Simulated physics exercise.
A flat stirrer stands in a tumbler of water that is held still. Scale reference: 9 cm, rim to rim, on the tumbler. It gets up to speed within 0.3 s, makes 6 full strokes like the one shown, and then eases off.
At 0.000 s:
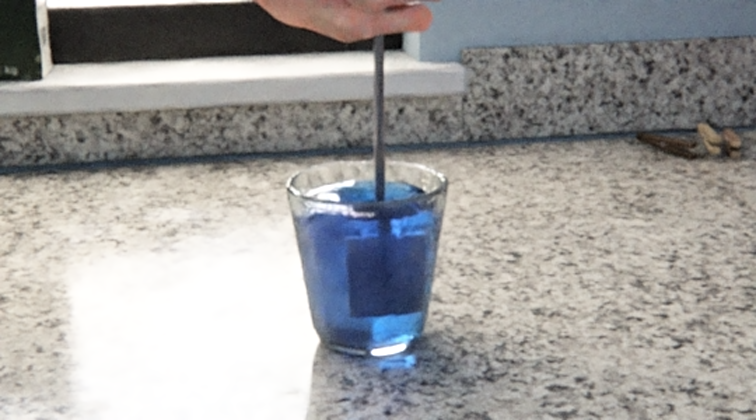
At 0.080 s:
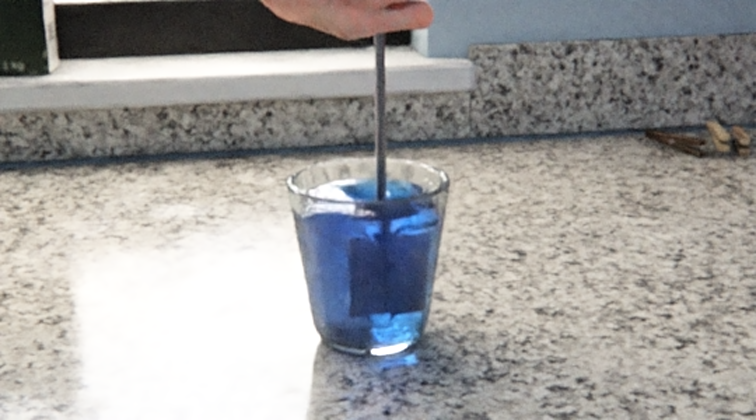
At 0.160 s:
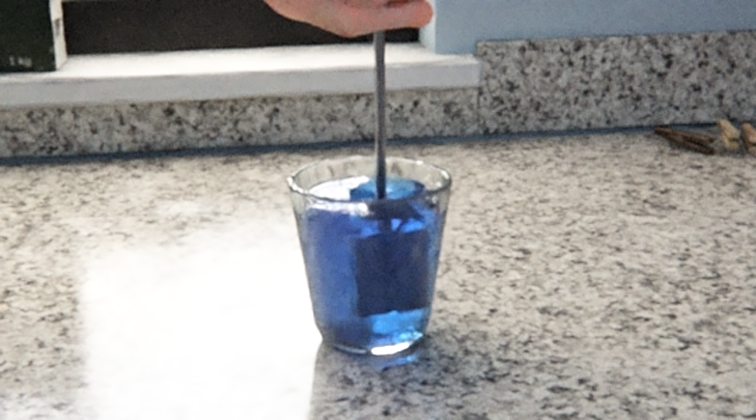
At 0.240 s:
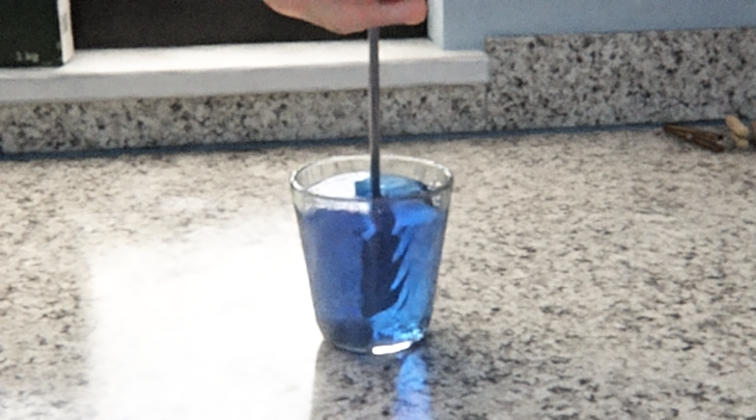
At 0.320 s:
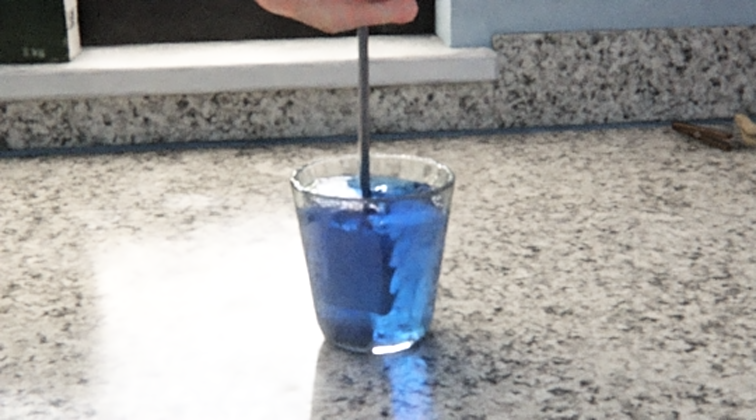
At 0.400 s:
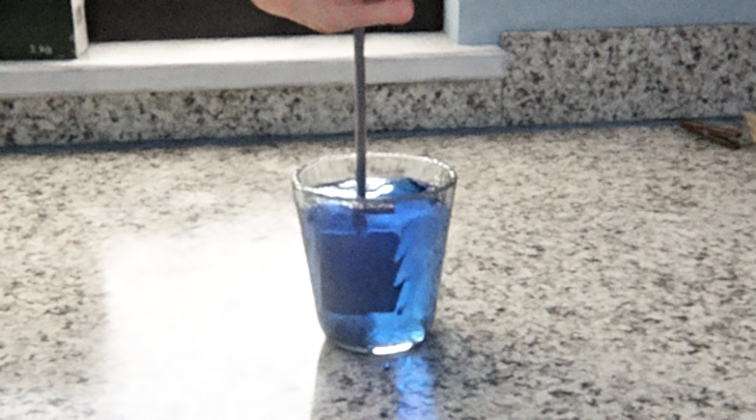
At the start, a hand holds a dark stem upright in a clear glass of blue liquid on a speckled countertop, its flat dark blade submerged near the middle. The hand then shifts the stem slightly left, and the blade moves with it as bright streaks appear along its right side.
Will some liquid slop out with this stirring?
No, it stays in.
By 1.16 s 0 ml is over the rim.
By 1.93 s 0 ml is over the rim.
By 2.69 s 0 ml is over the rim.
By 3.46 s 0 ml is over the rim.
At rest 0 ml is over the rim.
